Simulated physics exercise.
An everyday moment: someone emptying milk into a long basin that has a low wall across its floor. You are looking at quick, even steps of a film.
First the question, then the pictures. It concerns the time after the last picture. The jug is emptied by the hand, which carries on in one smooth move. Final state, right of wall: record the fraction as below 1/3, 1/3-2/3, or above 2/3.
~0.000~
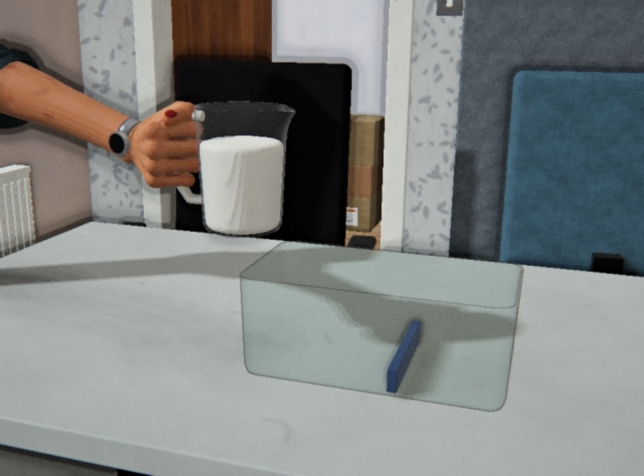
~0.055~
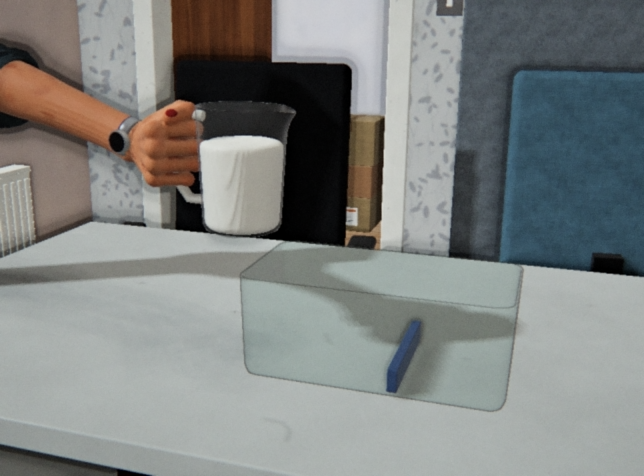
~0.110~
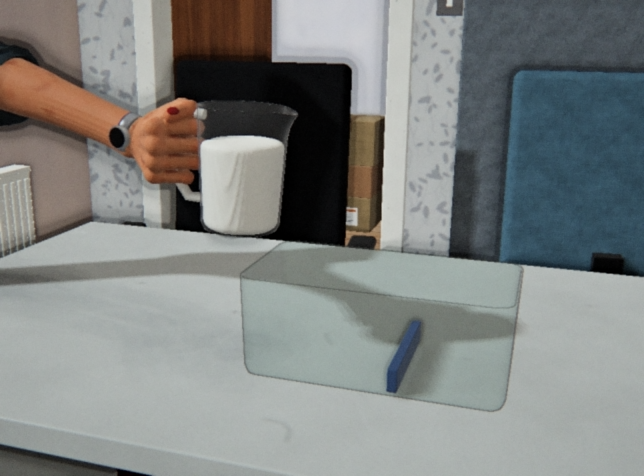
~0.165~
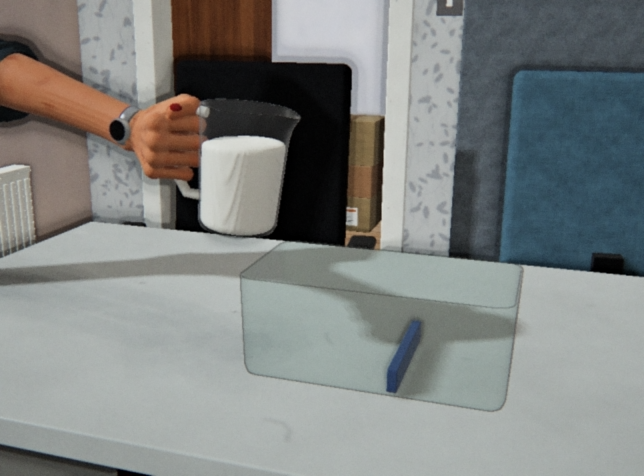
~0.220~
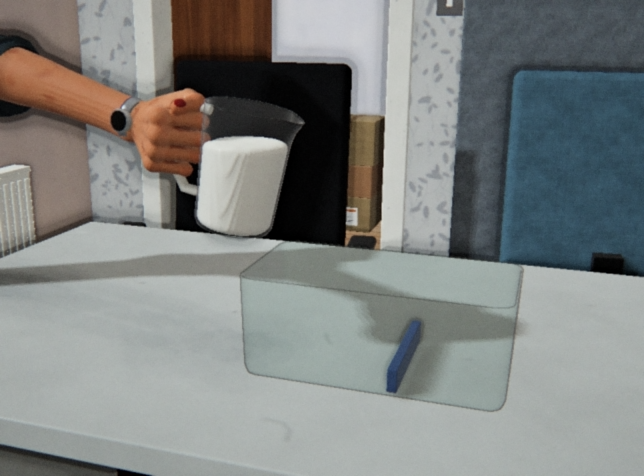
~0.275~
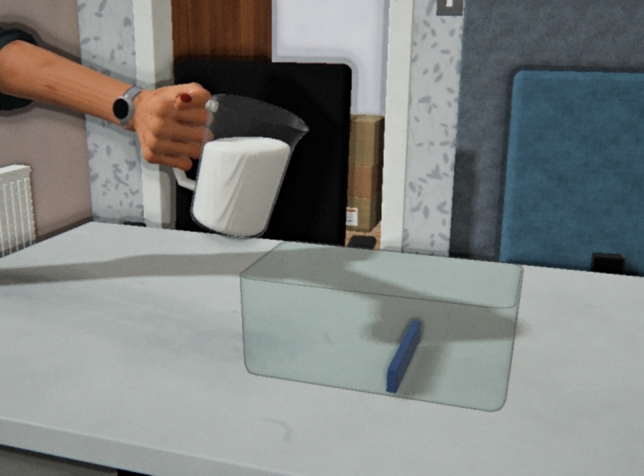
The share right of the wall is a minor part, beneath one third.
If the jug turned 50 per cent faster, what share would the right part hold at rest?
Roughly 20 in a hundred.
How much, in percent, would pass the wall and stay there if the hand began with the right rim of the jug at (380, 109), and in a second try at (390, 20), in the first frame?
Near 65 in a hundred first, near 55 in a hundred second.
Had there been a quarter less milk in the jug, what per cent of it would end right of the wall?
10 in a hundred.
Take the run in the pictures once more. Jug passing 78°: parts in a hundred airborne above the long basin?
It's close to 10 per cent.
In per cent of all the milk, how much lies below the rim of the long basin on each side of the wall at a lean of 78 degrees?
Left part close to 0 in a hundred, right part close to 0.
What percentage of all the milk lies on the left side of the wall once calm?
That is roughly 85 percent of it.
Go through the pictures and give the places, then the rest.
Tilt 0°; pouring edge (294, 111); surface from (207, 140) to (282, 145); the long basin's rim runs from (262, 259) to (520, 287); the wall's top is at (405, 345), in the first picture.
Tilt 1°; pouring edge (294, 112); surface from (207, 140) to (282, 145), in the second picture.
Tilt 3°; pouring edge (296, 114); surface from (208, 140) to (283, 146), in the third picture.
Tilt 6°; pouring edge (299, 117); surface from (208, 140) to (285, 146), in the fourth picture.
Tilt 10°; pouring edge (303, 123); surface from (210, 142) to (287, 147), in the fifth picture.
Tilt 16°; pouring edge (307, 130); surface from (210, 143) to (289, 148), in the sixth picture.
A moment on, the jug is tipped on its side and 86 per cent is still to pour, 2 is left of the wall and 0 right of it.
Next, the jug is tipped right over and 20 per cent is still to pour, 65 is left of the wall and 2 right of it.
Then the jug is tipped right over and 0 per cent is still to pour, 84 is left of the wall and 13 right of it.
Later the jug is tipped right over and 0 per cent is still to pour, 83 is left of the wall and 14 right of it.
At rest 83 per cent lies left of the wall, 14 right of it and 3 outside.
